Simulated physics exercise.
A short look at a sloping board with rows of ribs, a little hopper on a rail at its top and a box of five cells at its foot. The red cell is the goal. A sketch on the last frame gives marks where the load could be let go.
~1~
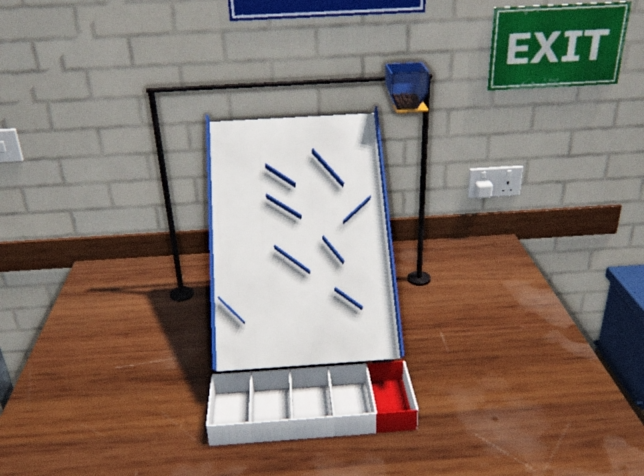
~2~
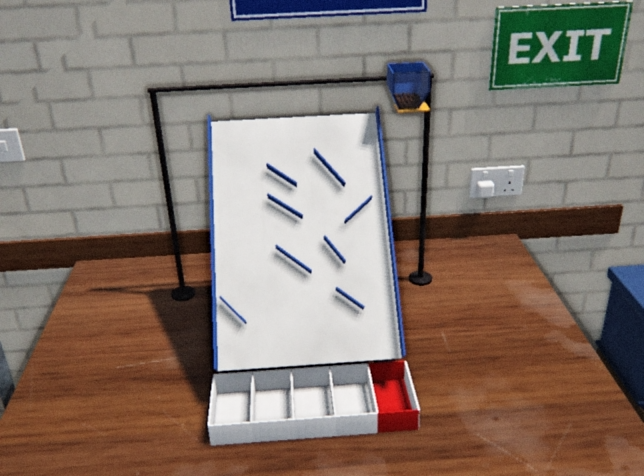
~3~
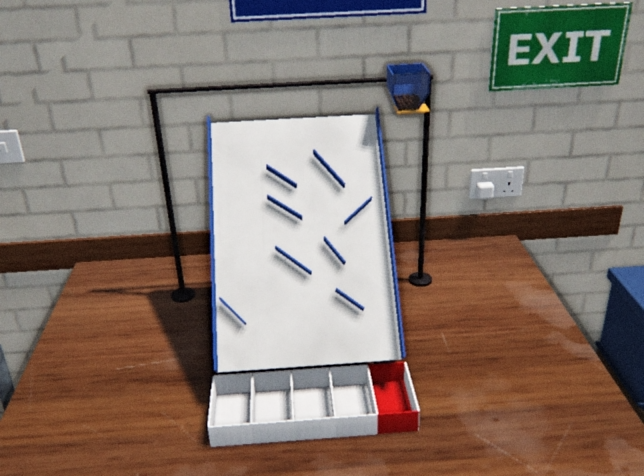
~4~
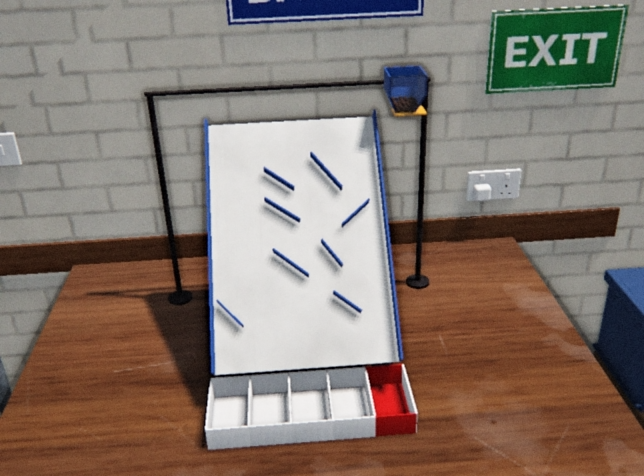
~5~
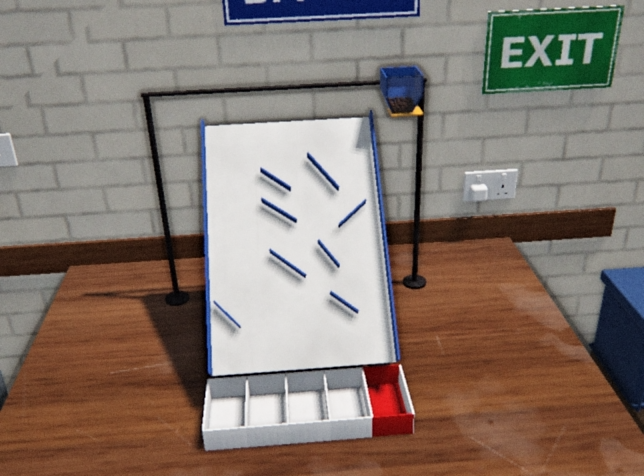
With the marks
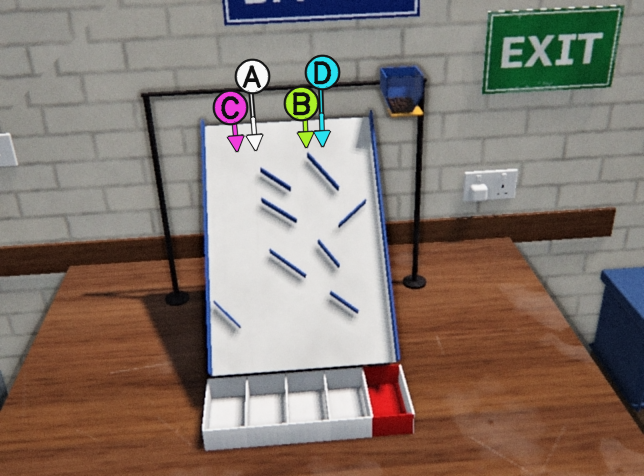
A sloping white board with blue ribs stands still beneath a small hopper as the view shifts slightly.
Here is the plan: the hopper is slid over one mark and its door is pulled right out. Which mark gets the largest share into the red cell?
Use mark D.
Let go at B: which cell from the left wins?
It is the fifth one.
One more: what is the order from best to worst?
D, B, A, C.
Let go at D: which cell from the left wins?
The fifth.
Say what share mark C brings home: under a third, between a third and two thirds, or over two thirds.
Mark C gives under a third.
On the marked copy, mark A meets the board at (255, 144); mark B meets the board at (306, 141); mark C meets the board at (236, 145); mark D meets the board at (322, 140).
With A, roughly a third in the red cell, roughly two thirds in other cells, just a few outside the box.
With B, roughly two thirds in the red cell, roughly a third in other cells.
With C, about a tenth in the red cell, the larger part in other cells, just a few held on the board, about a tenth outside the box.
With D, the larger part in the red cell, about a tenth in other cells, just a few outside the box.
